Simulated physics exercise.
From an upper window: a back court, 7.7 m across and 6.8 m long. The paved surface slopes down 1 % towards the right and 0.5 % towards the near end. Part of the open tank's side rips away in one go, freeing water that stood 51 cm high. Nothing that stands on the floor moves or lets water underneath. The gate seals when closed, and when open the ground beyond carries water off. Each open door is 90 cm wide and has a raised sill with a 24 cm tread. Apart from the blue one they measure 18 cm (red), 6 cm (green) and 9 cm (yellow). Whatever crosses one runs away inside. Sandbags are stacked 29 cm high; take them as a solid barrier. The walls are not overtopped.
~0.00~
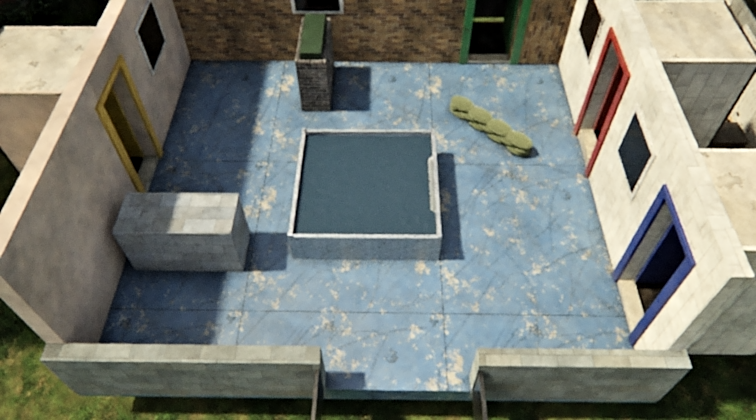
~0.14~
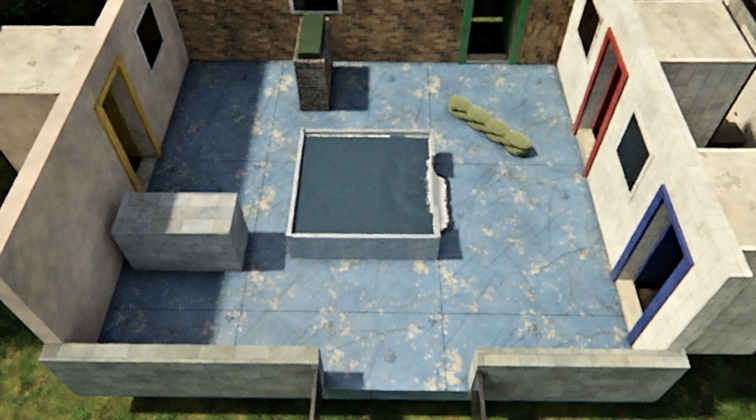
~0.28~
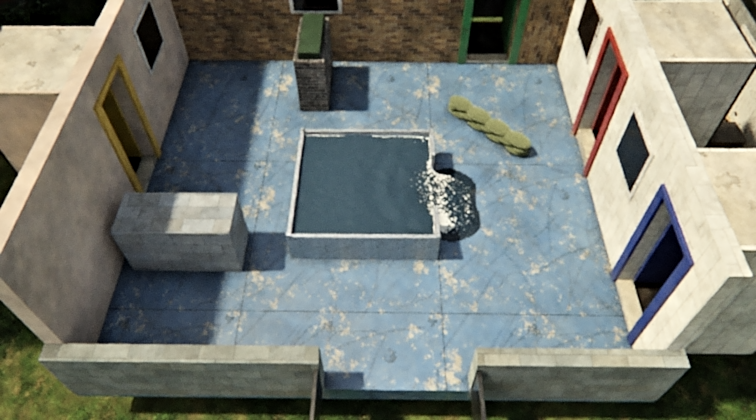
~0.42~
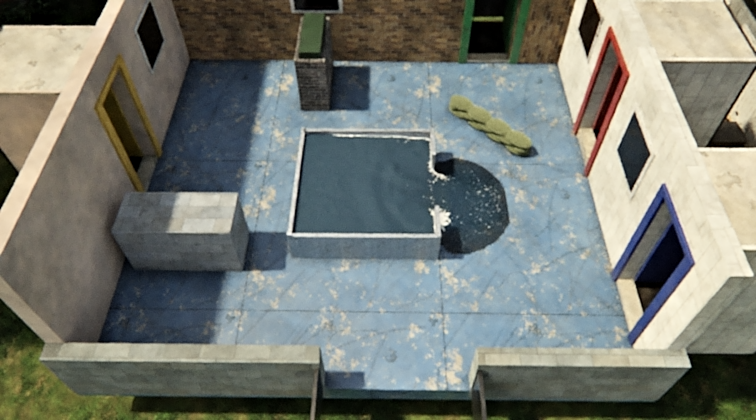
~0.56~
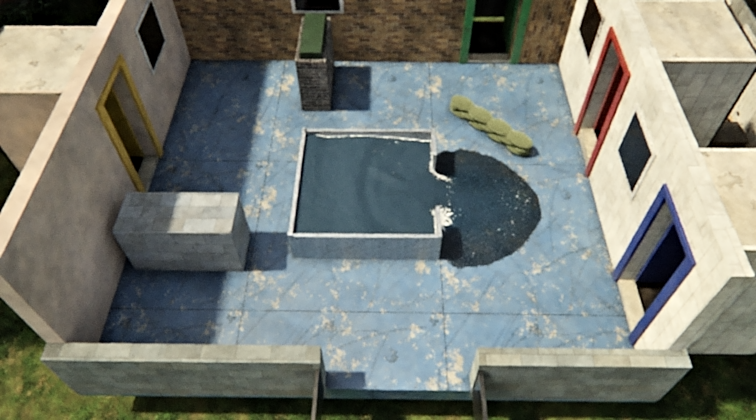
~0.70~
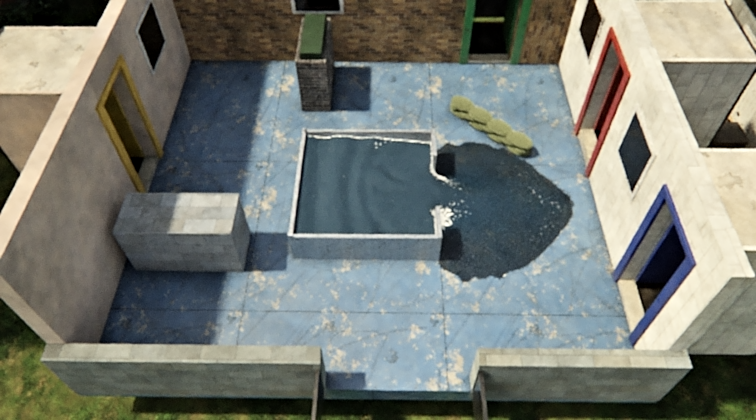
A walled courtyard with mottled blue paving is seen from high above, the view fixed. A square open tank of dark water sits mid-court, with a pale block and yellow doorway left, a brick pillar and green doorway behind, green sandbags right, and red and blue doorways in the right wall. The tank's right side breaks open and water pours out, foaming, and fans rightward across the paving.
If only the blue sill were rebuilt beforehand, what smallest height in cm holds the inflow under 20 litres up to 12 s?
About 13 cm.
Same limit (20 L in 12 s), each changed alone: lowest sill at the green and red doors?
Roughly 6.5 cm at green and 18 cm at red.
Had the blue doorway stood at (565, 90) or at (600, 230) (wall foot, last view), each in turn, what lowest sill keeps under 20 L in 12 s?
About 7.5 and 21 cm.
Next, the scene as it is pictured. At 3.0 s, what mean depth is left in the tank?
Roughly 27 cm on average.
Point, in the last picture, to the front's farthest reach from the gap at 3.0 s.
Near (554, 68).
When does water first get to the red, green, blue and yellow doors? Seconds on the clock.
Arrival: Red 1.3 s, green 3.2 s, blue 1.6 s, yellow not in the 12 s.
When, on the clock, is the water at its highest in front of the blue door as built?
Around 5.5 s.
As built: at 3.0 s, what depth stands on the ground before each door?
Depths in cm: Red 20, green 0, blue 13, yellow 0.
After 1.4 s water covers 15 % of the floor, deepest (32 cm) near (441, 202); it has not reached the blue door.
After 3.0 s water covers 30 % of the floor, deepest (28 cm) near (631, 364); 13 cm at the blue door, 19 litres in over its 8 cm sill.
After 12.0 s water covers 80 % of the floor, deepest (10 cm) near (634, 377); 9 cm at the blue door, 96 litres in over its 8 cm sill.
At the blue door as built, the water arrived by 1.7 s and peaked near 15 cm at 5.6 s.
Run again over the same 12 s with other heights there, 40 litres in over 11 cm, 7 litres over 15 cm. The limit of 20 litres is kept from about 13 cm up.
